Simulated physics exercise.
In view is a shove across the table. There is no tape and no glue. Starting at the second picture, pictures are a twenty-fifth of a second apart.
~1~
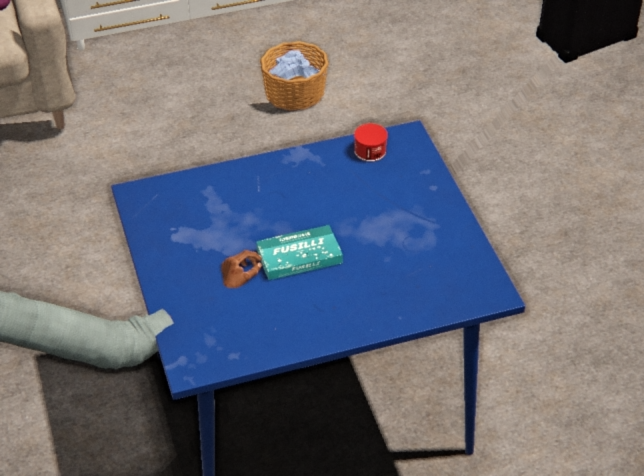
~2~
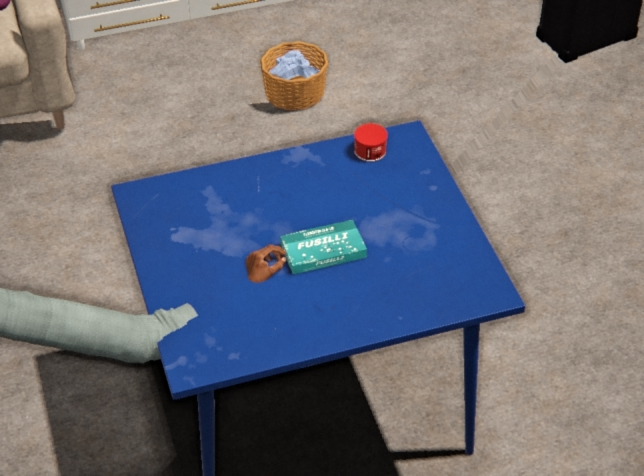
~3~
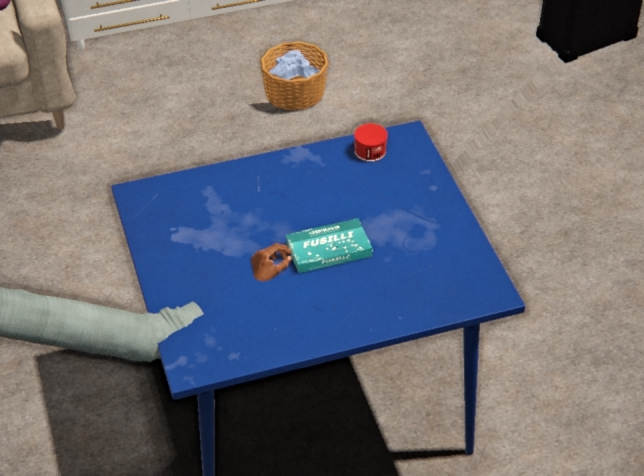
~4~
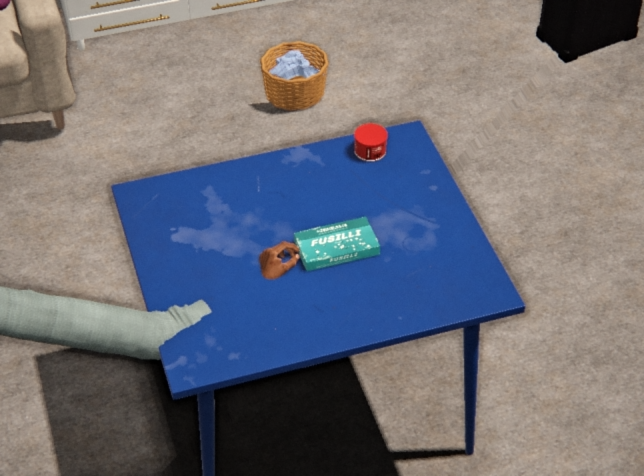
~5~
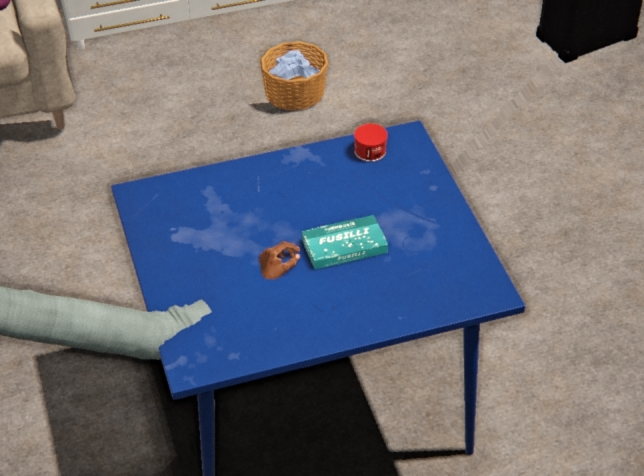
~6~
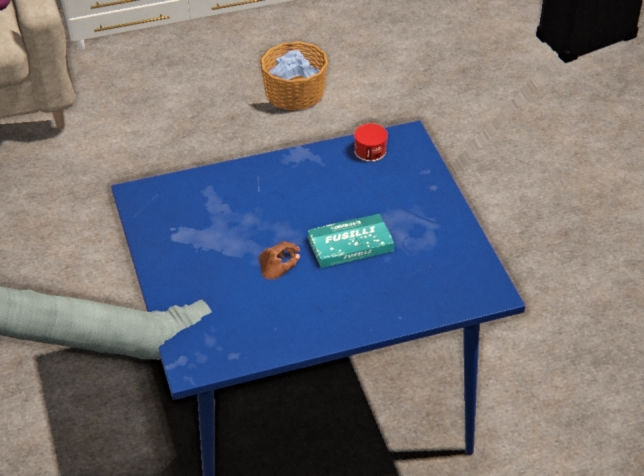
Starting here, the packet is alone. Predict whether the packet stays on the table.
It stays.
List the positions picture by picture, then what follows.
Under the hand; turquoise packet (299, 252), in the first picture.
Under the hand; turquoise packet (323, 247), in the second picture.
Under the hand; turquoise packet (329, 245), in the third picture.
Turquoise packet (337, 244), in the fourth picture.
Turquoise packet (345, 242) shifted a little, in the fifth picture.
Turquoise packet (351, 240) shifted a little, in the sixth picture.
Then, 0.24 s on from there, turquoise packet shifted a little near (358, 239).
Then, 0.48 s on from there, turquoise packet resting near (358, 239).
In the end, moved from the start, turquoise packet. At the end, from the last picture's camera, turquoise packet near (358, 239).
